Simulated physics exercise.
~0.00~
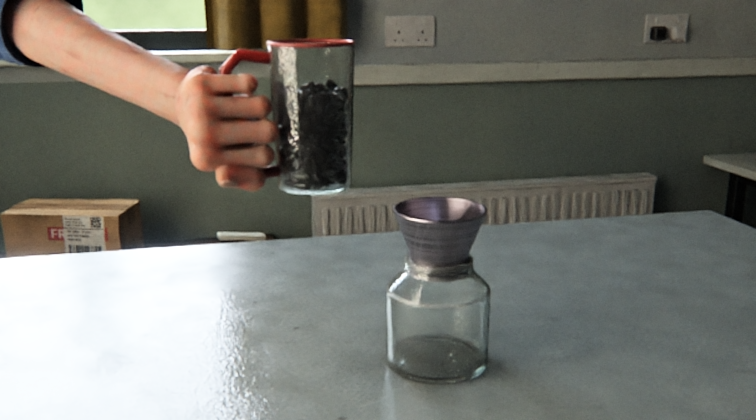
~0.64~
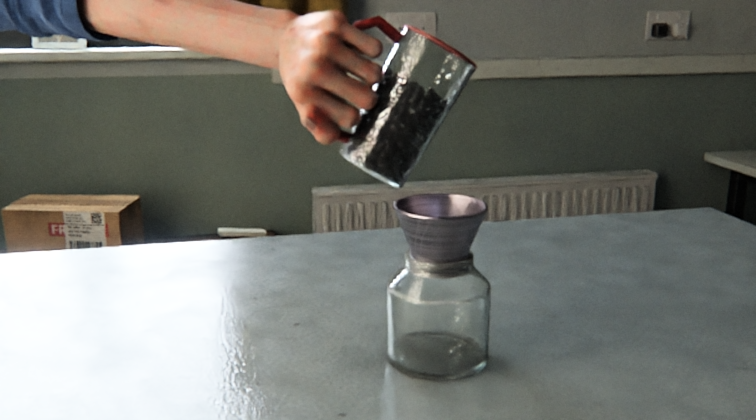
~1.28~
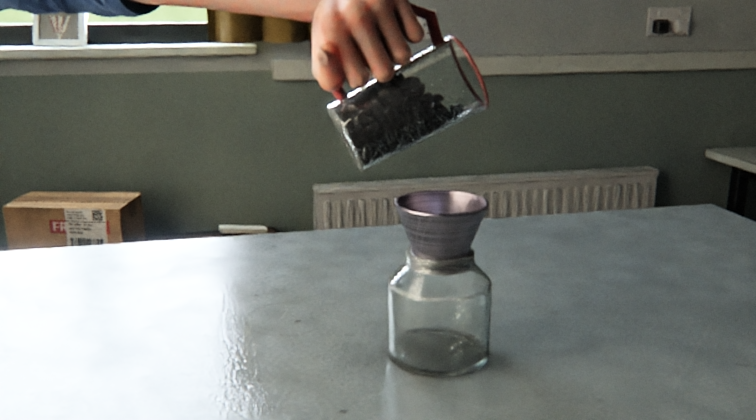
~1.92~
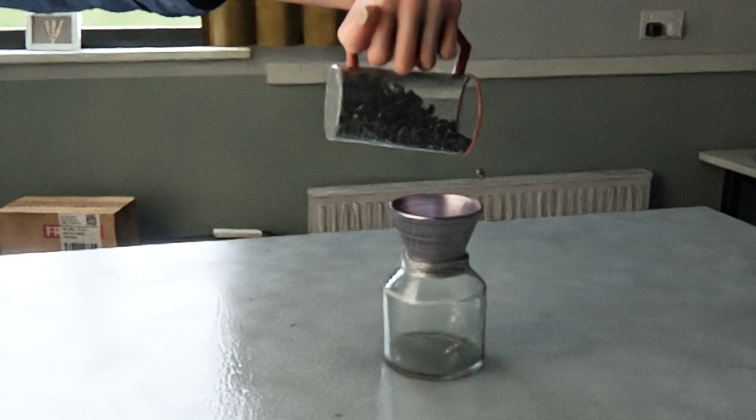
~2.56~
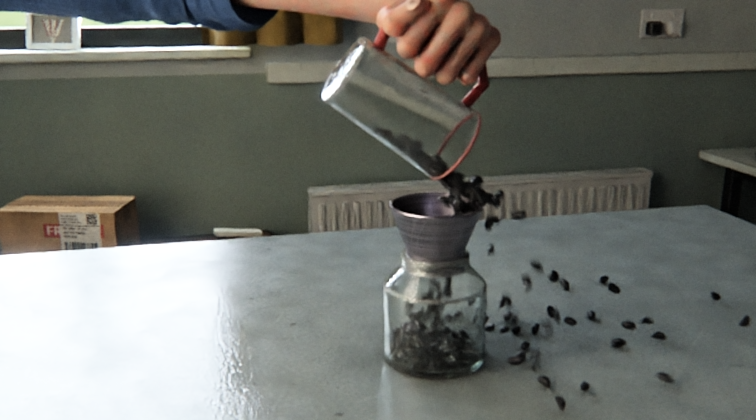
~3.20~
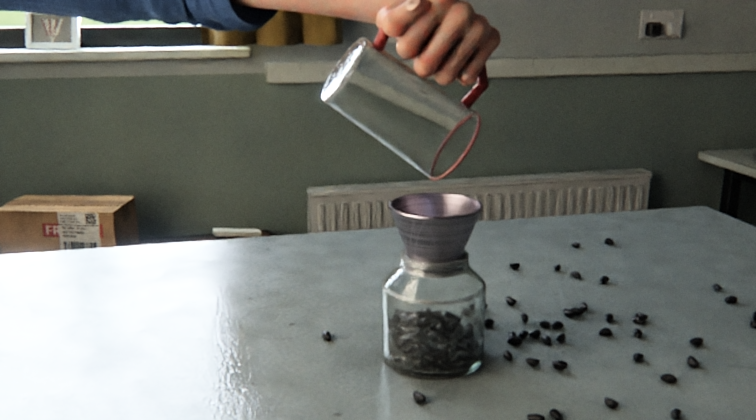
On a grey table, a hand tips black beans through a funnel, spilling some.
